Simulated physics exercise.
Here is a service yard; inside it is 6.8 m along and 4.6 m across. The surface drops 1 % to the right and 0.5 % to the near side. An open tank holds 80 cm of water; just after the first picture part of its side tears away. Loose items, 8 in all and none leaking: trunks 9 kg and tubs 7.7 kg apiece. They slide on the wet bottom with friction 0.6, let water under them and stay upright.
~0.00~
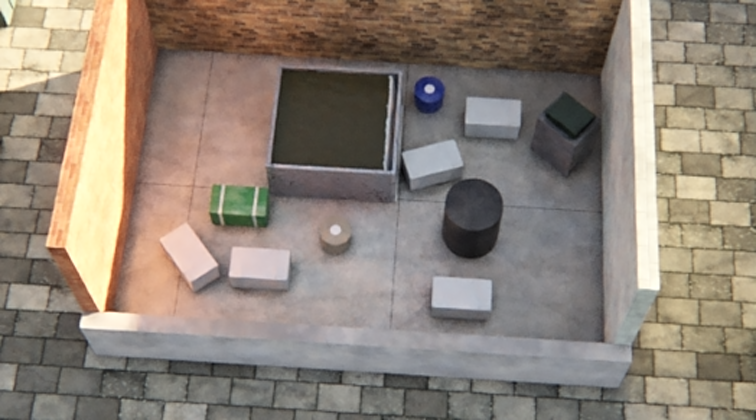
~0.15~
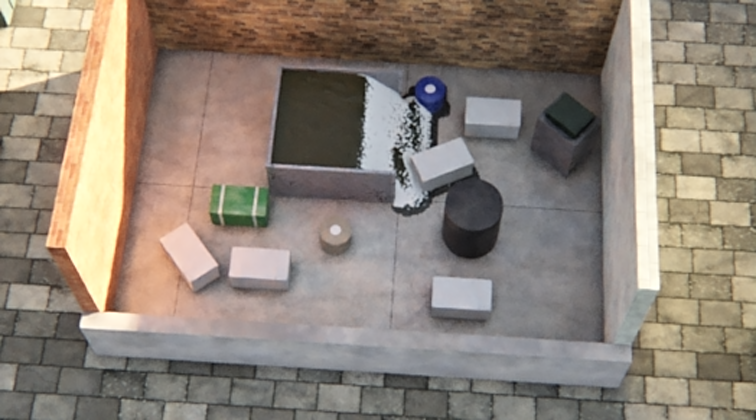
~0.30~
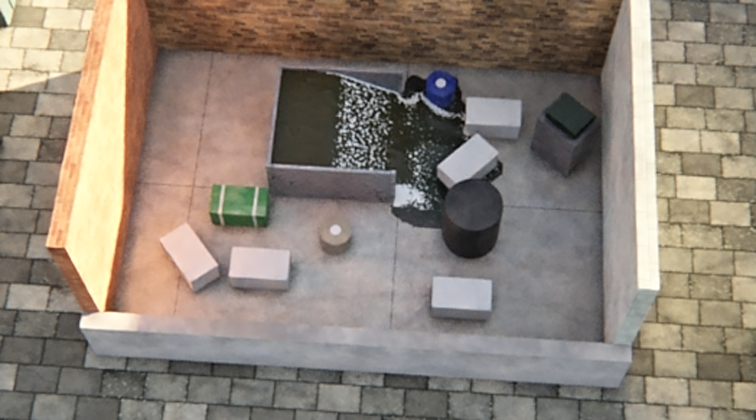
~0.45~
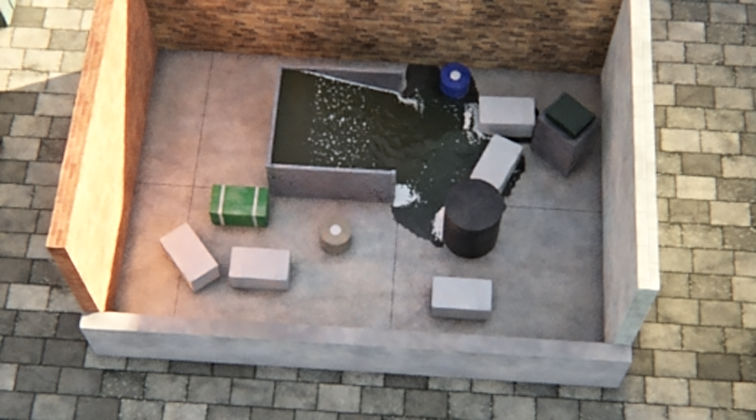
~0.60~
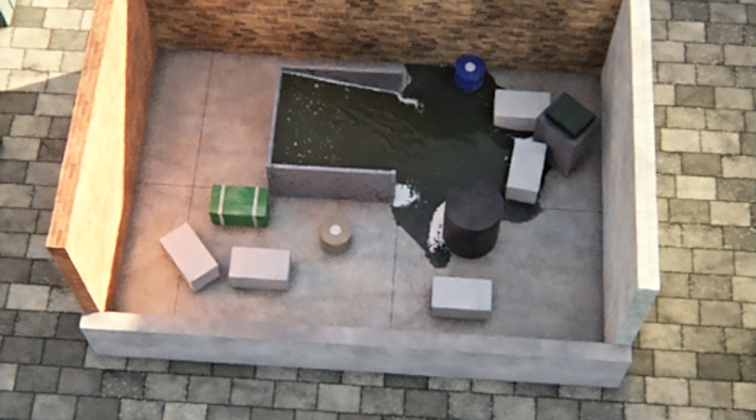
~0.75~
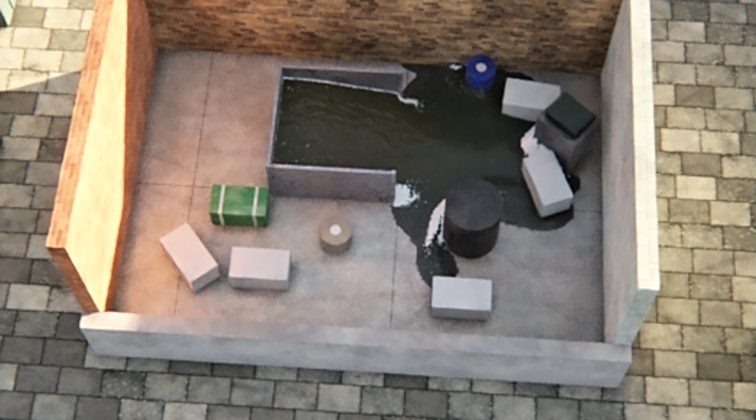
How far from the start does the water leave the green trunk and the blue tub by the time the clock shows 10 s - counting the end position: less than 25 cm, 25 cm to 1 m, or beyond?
The green trunk gets carried off; the blue tub gets carried off.
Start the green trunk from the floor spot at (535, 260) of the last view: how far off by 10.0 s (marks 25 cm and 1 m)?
It gets carried off.
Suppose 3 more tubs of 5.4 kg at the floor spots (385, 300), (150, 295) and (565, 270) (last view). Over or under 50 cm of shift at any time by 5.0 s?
In that order: More, under, more.
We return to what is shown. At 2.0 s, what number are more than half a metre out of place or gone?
3 of them.
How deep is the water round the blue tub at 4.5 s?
About 8 cm.
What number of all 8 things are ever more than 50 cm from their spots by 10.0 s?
That makes 8.
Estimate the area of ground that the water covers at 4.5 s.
Some 24 m2.
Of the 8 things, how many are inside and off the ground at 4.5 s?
4 of them.
After 2.0 s the green trunk is near (238, 200), 0.0 m from its start, aground; the blue tub is near (536, 69), 1.6 m from its start, afloat; 2 afloat.
After 4.5 s the green trunk is near (238, 200), 0.0 m from its start, aground; the blue tub is near (298, 65), 2.0 m from its start, afloat; 4 afloat.
After 7.0 s the green trunk is near (218, 125), 1.3 m from its start, aground; the blue tub is near (160, 130), 4.0 m from its start, afloat; 6 afloat.
After 10.0 s the green trunk is near (218, 56), 2.4 m from its start, afloat; the blue tub is near (220, 113), 3.1 m from its start, afloat; 8 afloat.
